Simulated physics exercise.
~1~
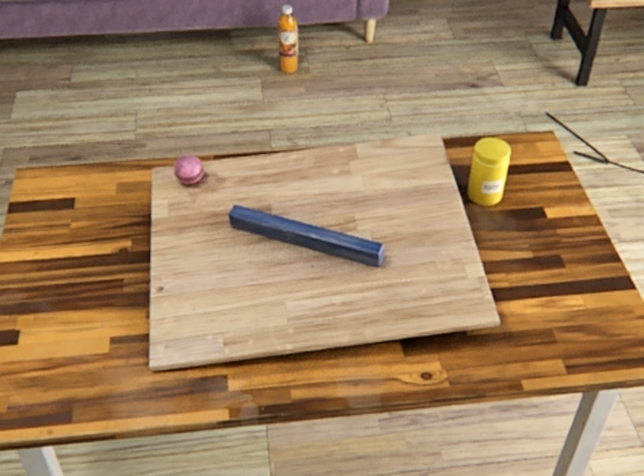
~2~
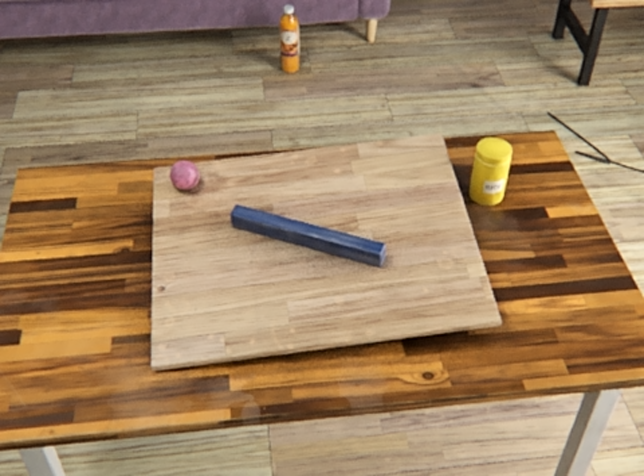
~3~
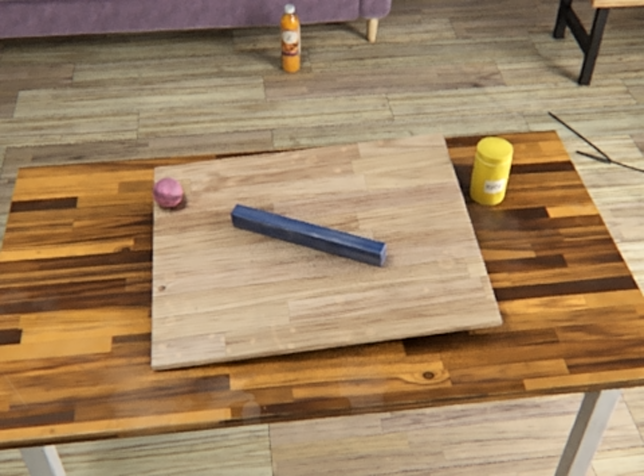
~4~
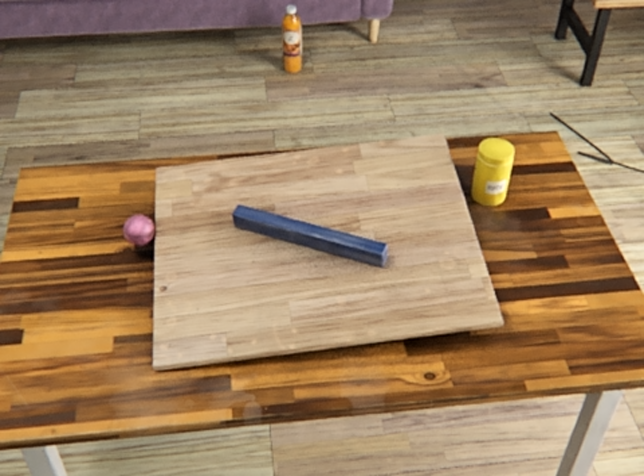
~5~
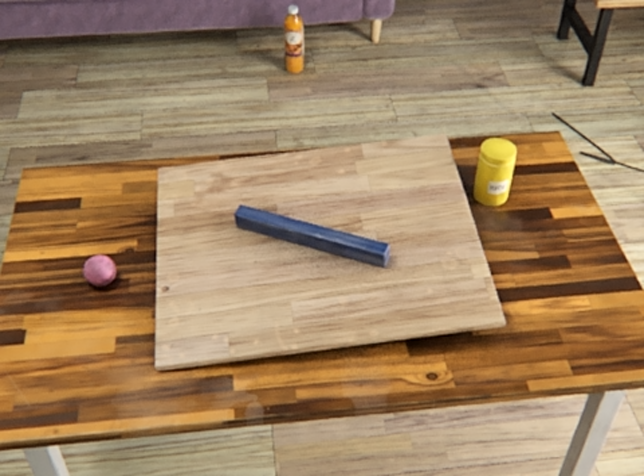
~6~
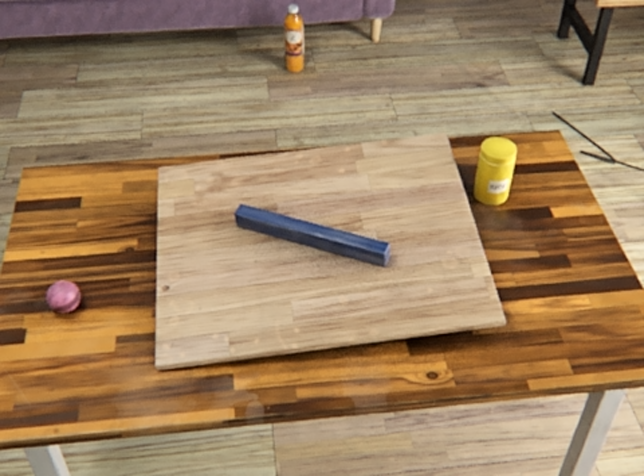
A pale wooden board lies slightly skewed on a striped brown wooden table, seen from above at a slant by a gently swaying camera. A dark blue bar rests across the middle of the board, a yellow jar stands on its right by the far corner, and a small pink ball sits near the far left corner. Behind, an orange bottle stands on the plank floor by a purple sofa. The ball rolls slowly left and nearer, then passes over the board's left edge onto the table. It keeps rolling toward the table's left side, while the bar and jar stay put.
